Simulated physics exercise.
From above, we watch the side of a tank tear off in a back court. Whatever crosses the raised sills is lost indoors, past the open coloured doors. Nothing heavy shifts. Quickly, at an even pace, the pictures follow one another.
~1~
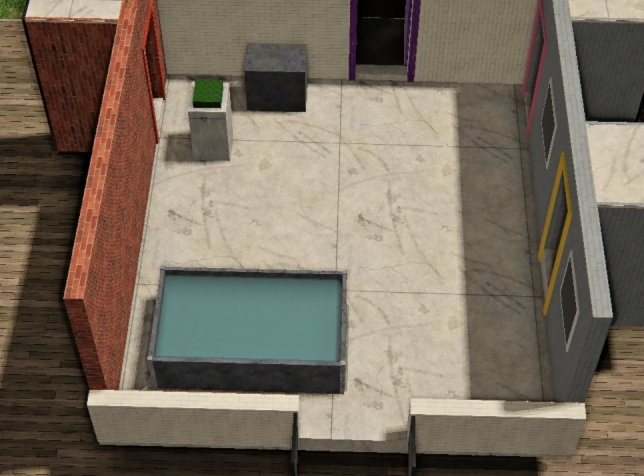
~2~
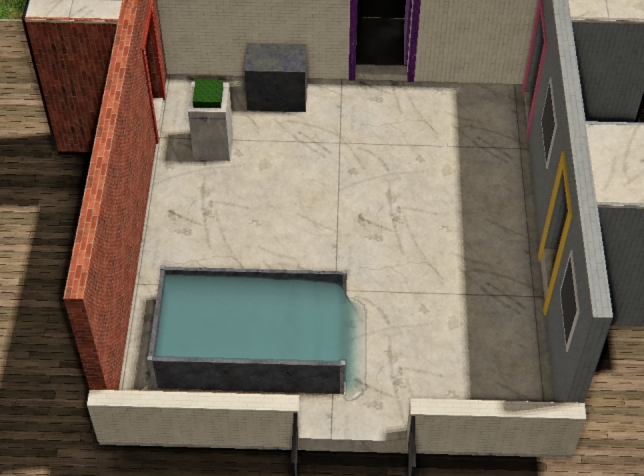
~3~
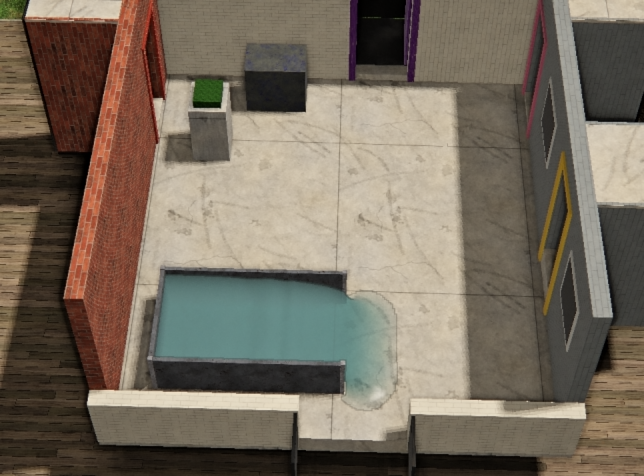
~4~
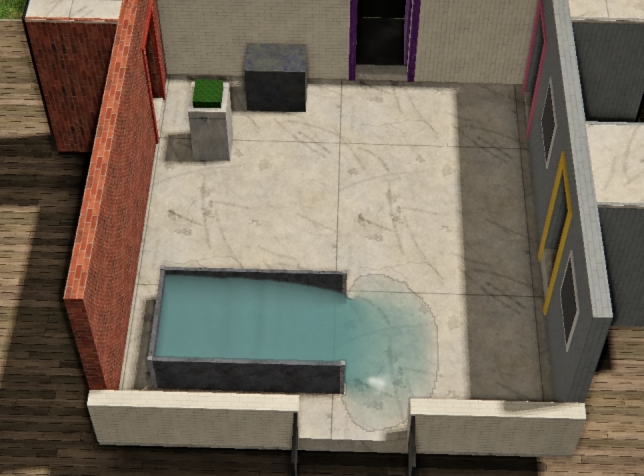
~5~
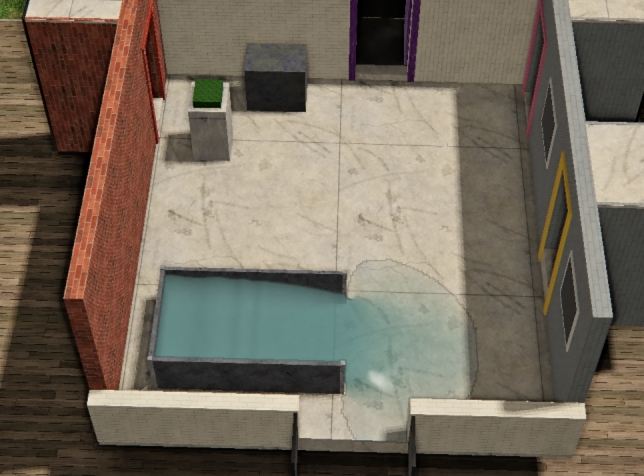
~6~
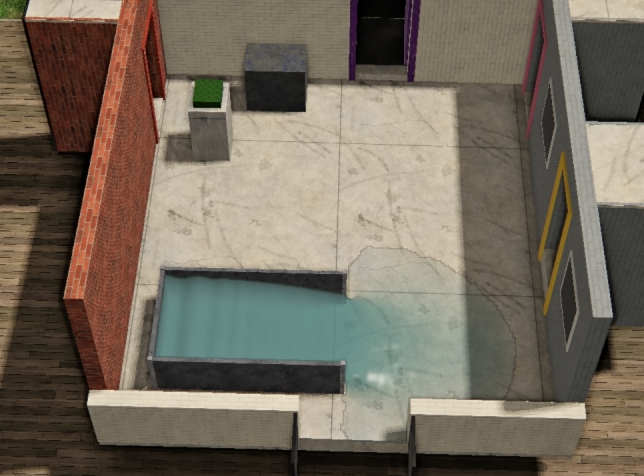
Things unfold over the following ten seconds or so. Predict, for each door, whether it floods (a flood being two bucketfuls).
Prediction: The red door stays unflooded; the yellow door stays unflooded; the purple door stays unflooded; the pink door floods.
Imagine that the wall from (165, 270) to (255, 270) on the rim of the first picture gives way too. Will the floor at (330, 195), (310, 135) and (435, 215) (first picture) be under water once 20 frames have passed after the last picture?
Submerged, submerged, untouched.
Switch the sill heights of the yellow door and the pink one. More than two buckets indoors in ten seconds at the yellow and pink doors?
My take is that the yellow door overshoots the limit and the pink door remains within bounds.
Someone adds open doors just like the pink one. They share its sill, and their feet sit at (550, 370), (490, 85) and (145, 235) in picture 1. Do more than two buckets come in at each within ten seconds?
Log: Door one beats the mark; door two beats the mark; door three misses the mark.
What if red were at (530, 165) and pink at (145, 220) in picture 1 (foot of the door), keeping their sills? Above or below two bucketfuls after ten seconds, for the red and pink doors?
I'd say red overflows, while pink falls short.
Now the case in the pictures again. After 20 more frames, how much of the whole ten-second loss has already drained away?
It should be close to 15 percent by then.
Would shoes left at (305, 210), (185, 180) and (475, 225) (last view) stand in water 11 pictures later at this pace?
Result, in that order: Not wetted / not wetted / wetted.
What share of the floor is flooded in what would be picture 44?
Roughly 65 percent.
A moment on, water covers 25 % of the floor; the red door not reached, the yellow door wet at the sill, nothing in, the purple door not reached, the pink door not reached.
Next, water covers 30 % of the floor; the red door not reached, the yellow door wet at the sill, nothing in, the purple door not reached, the pink door not reached.
Then, water covers 40 % of the floor; the red door not reached, the yellow door wet at the sill, nothing in, the purple door not reached, the pink door wet at the sill, nothing in.
Later, water covers 65 % of the floor; the red door not reached, the yellow door wet at the sill, nothing in, the purple door under two buckets in, the pink door over two buckets in.
In the end, water covers 95 % of the floor; the red door wet at the sill, nothing in, the yellow door wet at the sill, nothing in, the purple door under two buckets in, the pink door far over two buckets in.
